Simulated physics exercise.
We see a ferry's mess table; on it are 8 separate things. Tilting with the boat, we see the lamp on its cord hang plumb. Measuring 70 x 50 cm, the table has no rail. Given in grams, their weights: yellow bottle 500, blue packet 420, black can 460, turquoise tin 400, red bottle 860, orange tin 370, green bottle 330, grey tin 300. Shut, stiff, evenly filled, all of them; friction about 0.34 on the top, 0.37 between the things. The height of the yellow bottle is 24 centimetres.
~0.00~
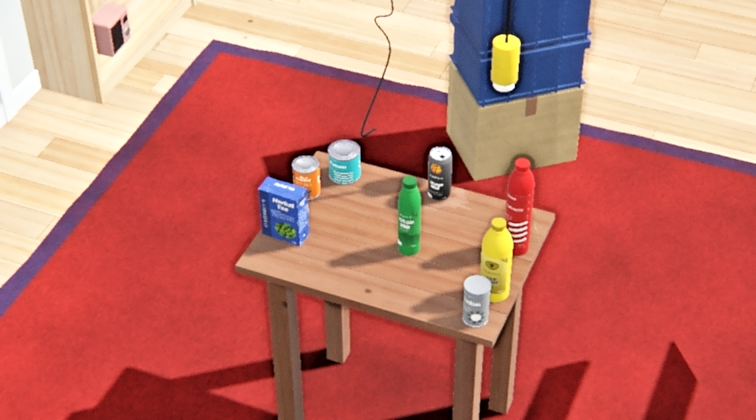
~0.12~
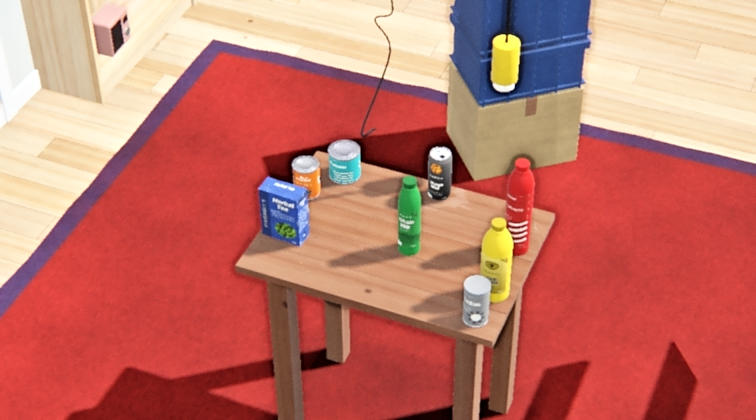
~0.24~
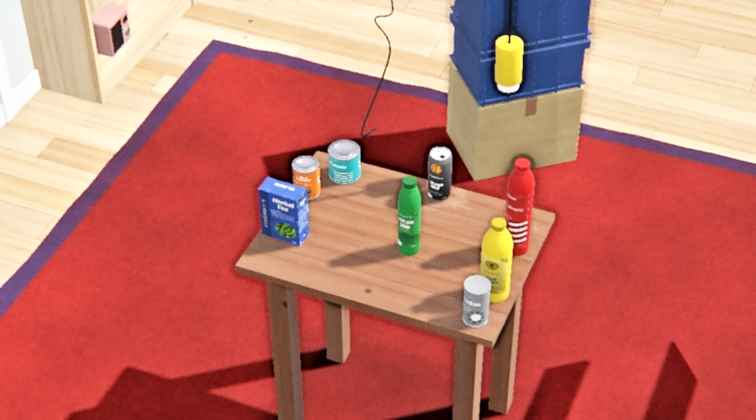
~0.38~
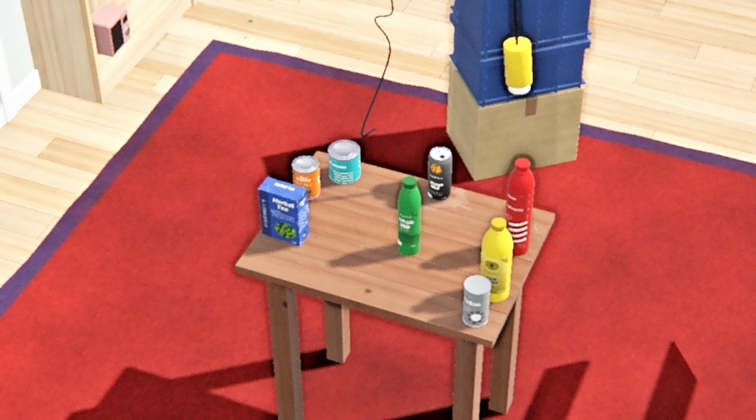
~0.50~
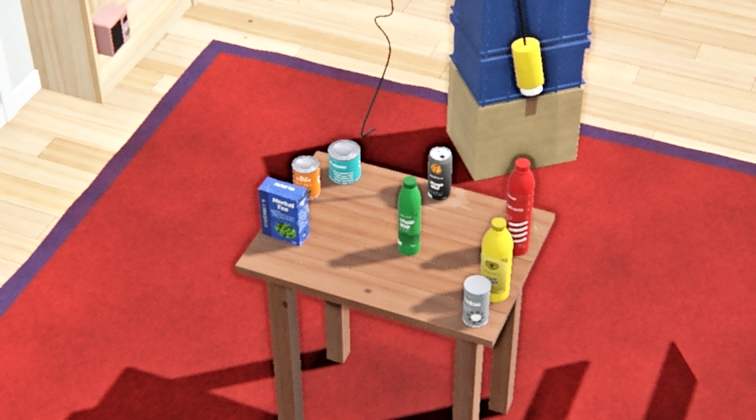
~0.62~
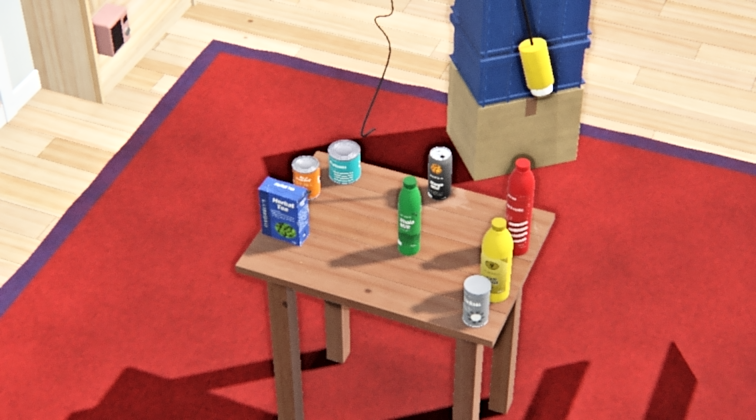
On a ferry, a wooden mess table stands on a red rug with a purple border, seen from above at an angle. Blue packet, orange and turquoise tins sit at left, a green bottle mid-table, and black can, red and yellow bottles and grey tin at right. The yellow lamp on its cord, before stacked blue and cardboard boxes, hangs still, then swings steadily rightward, while everything on the table stays put.
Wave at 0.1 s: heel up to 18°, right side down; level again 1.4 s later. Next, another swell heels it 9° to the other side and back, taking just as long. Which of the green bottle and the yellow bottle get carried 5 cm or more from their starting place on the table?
Green bottle - carried off, yellow bottle - not carried off.
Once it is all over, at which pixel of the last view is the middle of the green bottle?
Somewhere around (473, 260).
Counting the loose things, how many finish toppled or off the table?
The tally is 2.
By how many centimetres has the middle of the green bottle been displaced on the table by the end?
It ends up around 20 cm from its start.
By 1.12 s, boat heeled 10°, right side down; red bottle now off the table; green bottle rocked 52° off its seat near (447, 232).
By 1.22 s, boat heeled 6°, right side down; green bottle on its side near (469, 258).
By 1.32 s, boat heeled 3°, right side down; green bottle on its side near (474, 259).
By 1.52 s, boat level; green bottle on its side near (474, 259).
When it is over (3.4 s), off the table, red bottle; lying over on the table, green bottle; the other 6 within 5 cm of the start. In the last view, green bottle near (473, 260), yellow bottle near (496, 258).
